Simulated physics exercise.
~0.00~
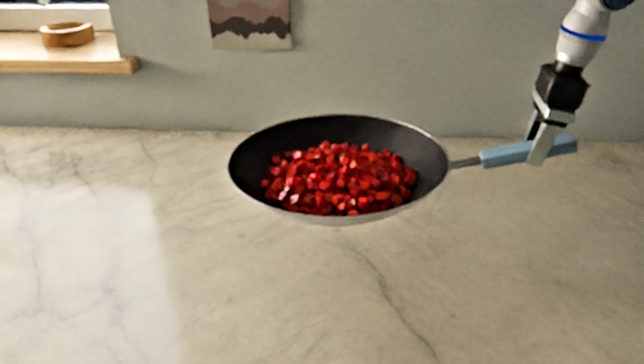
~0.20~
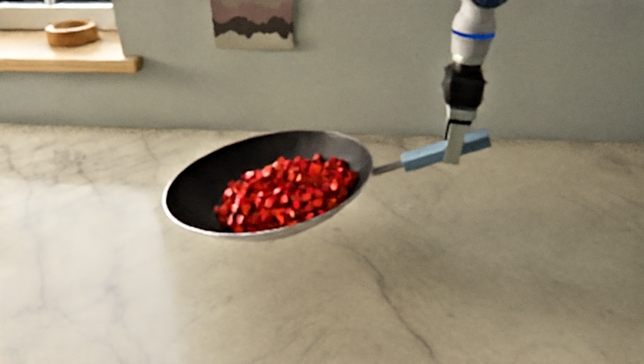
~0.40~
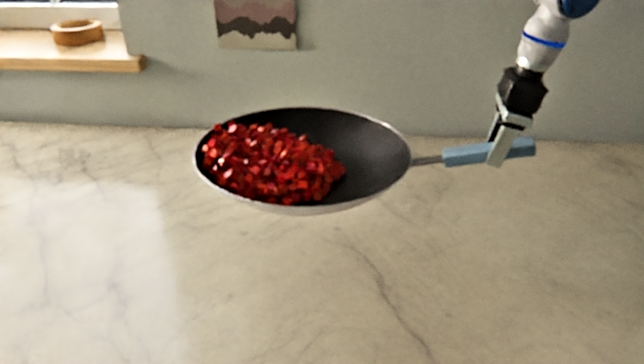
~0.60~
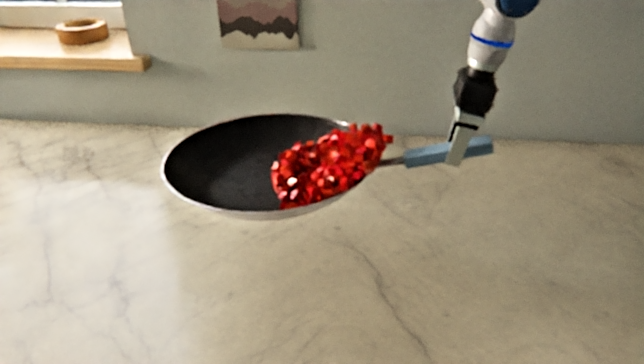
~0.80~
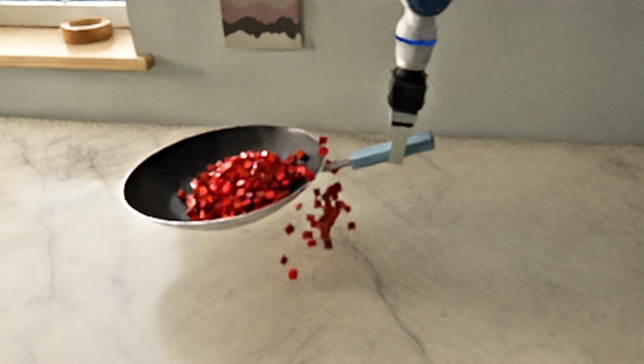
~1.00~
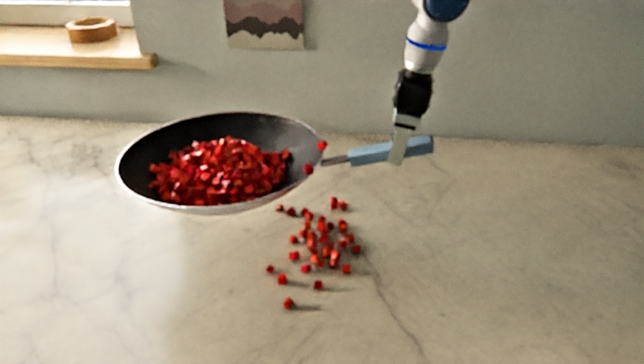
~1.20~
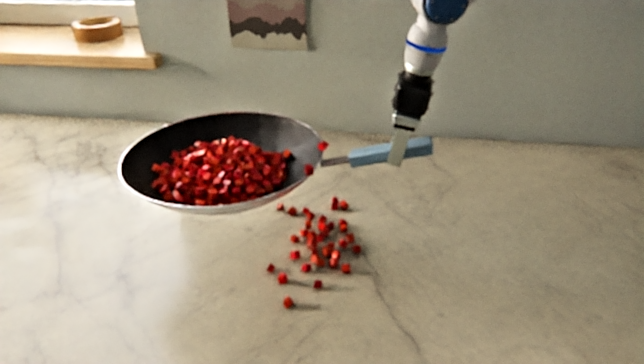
A robot arm held a frying pan heaped with small red cubes above a pale counter and swung it left, right and left again, until some cubes spilled over the handle side and lay scattered below, while most stayed in the pan.
